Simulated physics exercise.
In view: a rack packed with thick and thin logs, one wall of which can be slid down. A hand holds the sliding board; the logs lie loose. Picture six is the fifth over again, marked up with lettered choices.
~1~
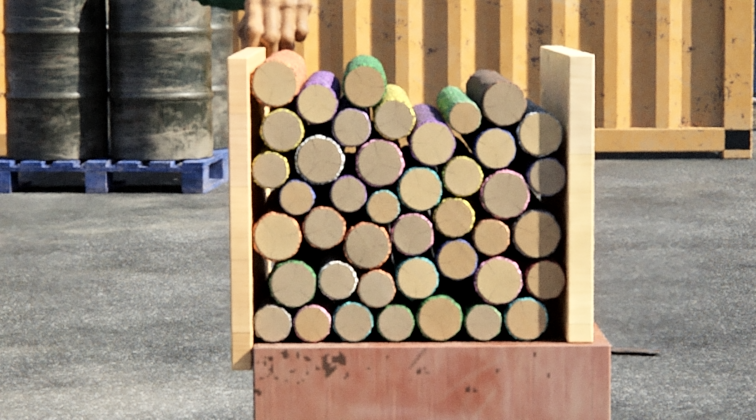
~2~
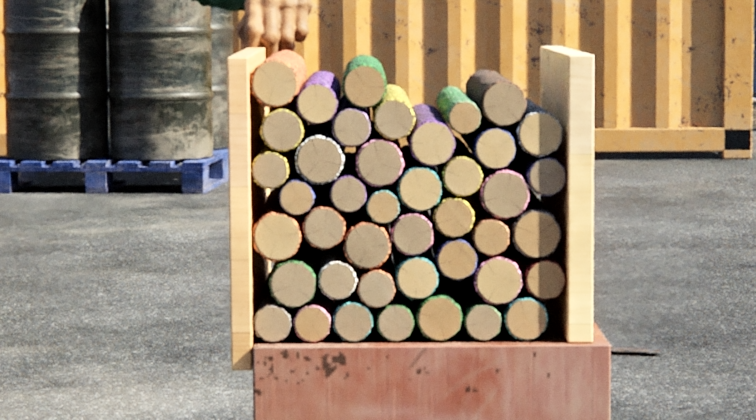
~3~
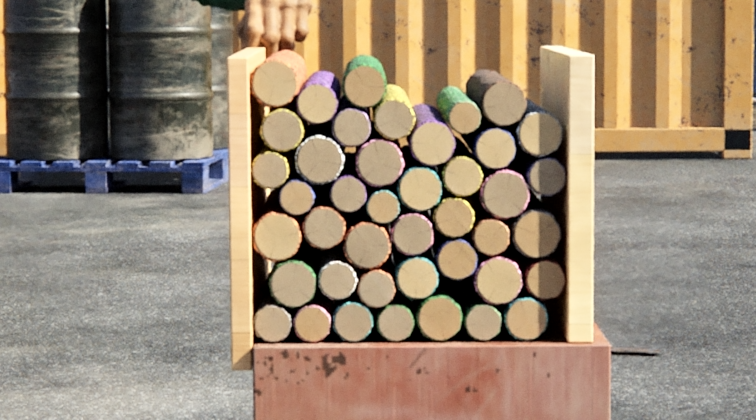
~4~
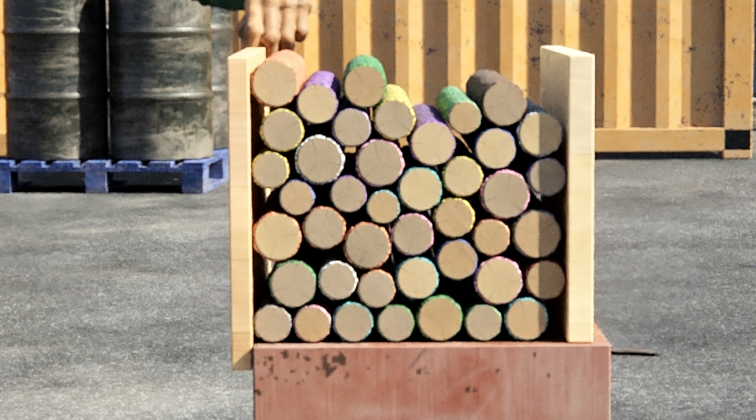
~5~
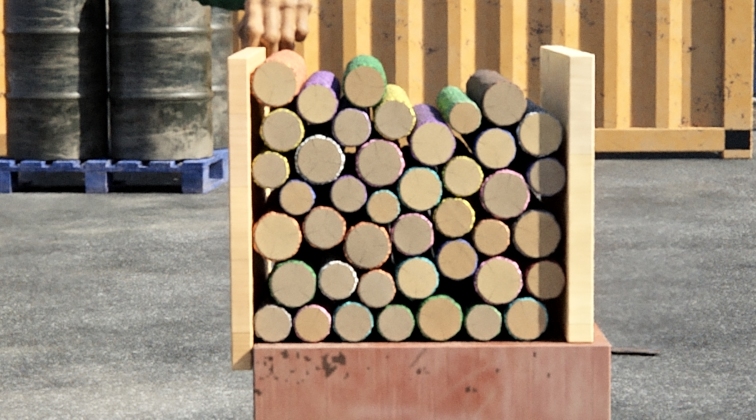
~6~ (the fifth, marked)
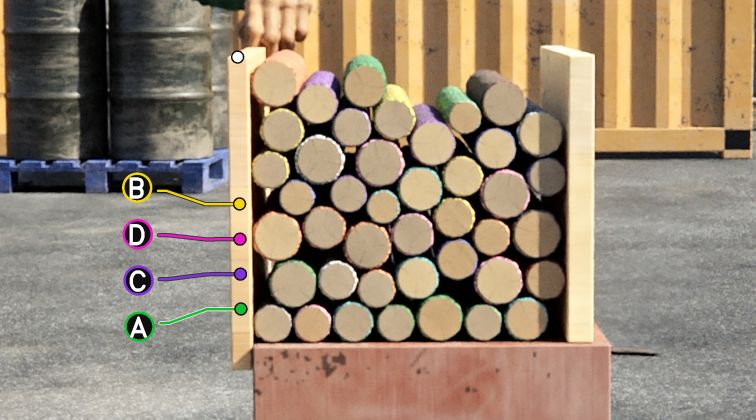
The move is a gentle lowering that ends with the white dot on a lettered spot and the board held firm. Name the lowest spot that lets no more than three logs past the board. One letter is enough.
The last mark within the limit is B.
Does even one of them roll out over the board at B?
At B: Yes.
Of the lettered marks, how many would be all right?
The number is one.
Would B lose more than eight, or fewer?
It loses fewer than eight.
On the marked copy, A at (241, 309); B at (240, 204); C at (241, 274); D at (240, 239); the white dot at (238, 57).
With B. Early on, top of the board (250, 126).
Further on, top of the board (251, 202).
At the end, top of the board (251, 203), one out over the board.
As for the rest, A more than three out over the board; C more than three out over the board; D four out over the board.
